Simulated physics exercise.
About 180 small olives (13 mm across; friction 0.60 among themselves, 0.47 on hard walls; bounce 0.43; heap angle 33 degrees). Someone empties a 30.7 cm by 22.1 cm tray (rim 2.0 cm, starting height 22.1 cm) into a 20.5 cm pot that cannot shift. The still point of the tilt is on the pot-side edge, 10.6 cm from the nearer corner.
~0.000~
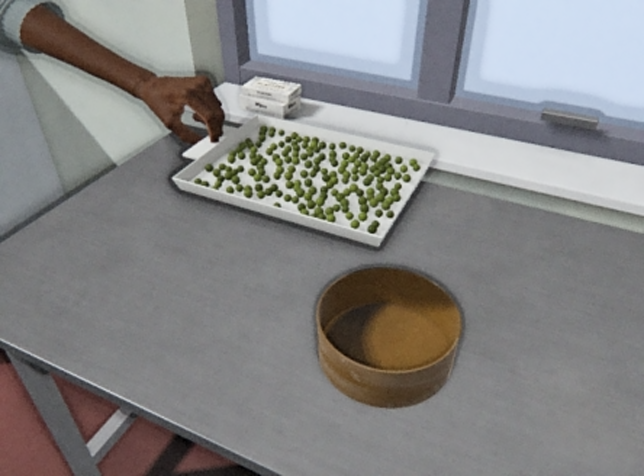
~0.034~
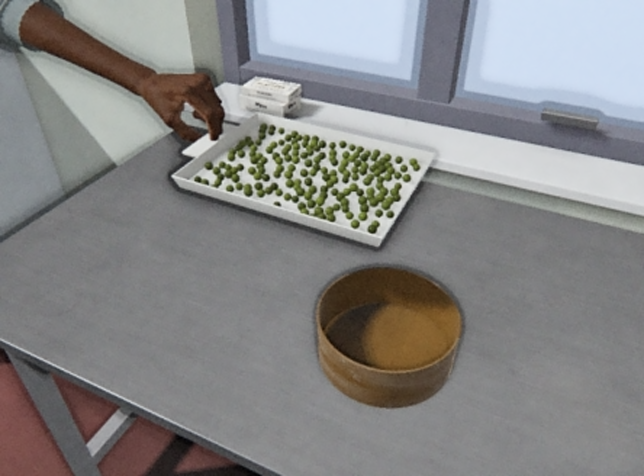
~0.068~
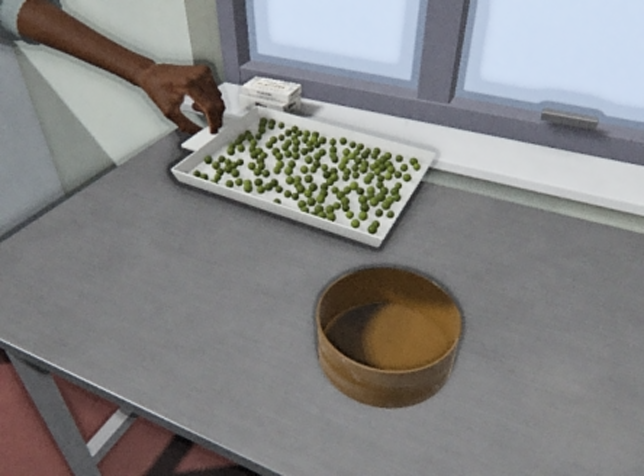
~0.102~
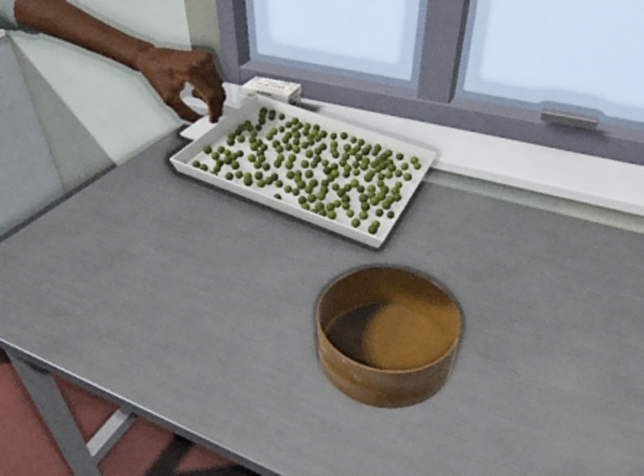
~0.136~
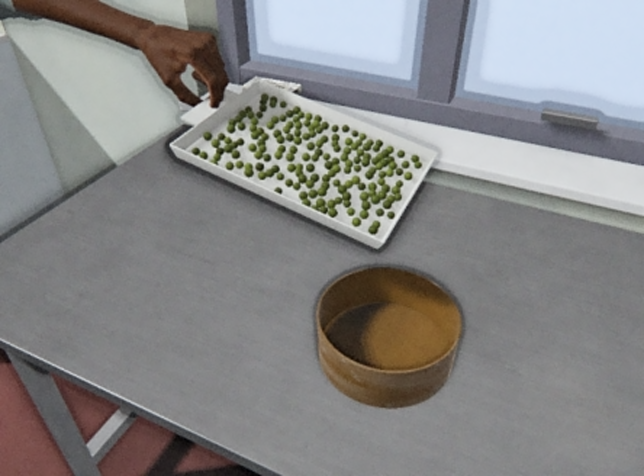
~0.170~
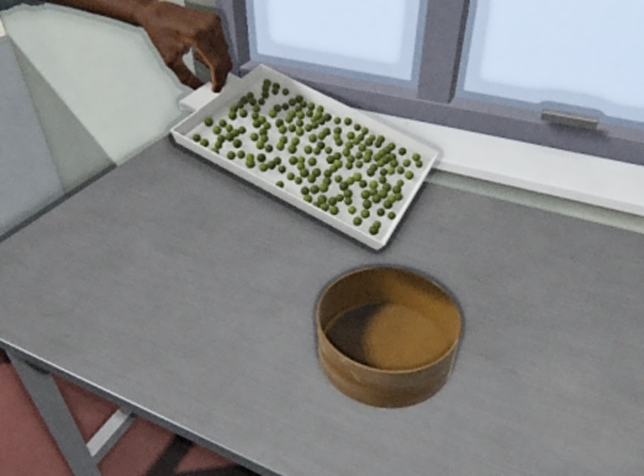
A hand at the left grips a white tray of small green olives on a gray table by a window and raises its left end, tilting the tray toward the right, while a round brown pot sits still in front.
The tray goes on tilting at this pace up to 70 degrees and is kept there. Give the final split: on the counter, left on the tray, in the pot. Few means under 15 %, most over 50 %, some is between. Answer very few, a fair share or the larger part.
On the counter: A fair share; left on the tray: A fair share; in the pot: A fair share.
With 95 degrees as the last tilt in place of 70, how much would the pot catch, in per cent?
Then about 65 per cent.
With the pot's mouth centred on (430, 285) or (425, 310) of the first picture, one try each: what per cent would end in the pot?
Some 30 and 50 per cent.
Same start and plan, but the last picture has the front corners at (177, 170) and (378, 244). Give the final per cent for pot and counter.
Pot 5, counter 5.
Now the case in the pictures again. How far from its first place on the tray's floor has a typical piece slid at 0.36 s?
Roughly 2 cm.
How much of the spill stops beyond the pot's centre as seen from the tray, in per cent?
Some 100 per cent.
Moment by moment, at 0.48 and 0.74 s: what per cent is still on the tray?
About 100, 45.
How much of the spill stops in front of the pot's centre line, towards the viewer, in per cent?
About 40 per cent.
After 0.36 s, tilt 45 degrees; the tray holds 100 %, the pot 0 %.
Then, at 0.48 s, tilt 63 degrees; the tray holds 100 %, the pot 0 %.
After 0.74 s, tilt 70 degrees; the tray holds 45 %, the pot 15 %.
In the end, at 1.7 s, counter 30 %, tray 40 %, pot 35 %.
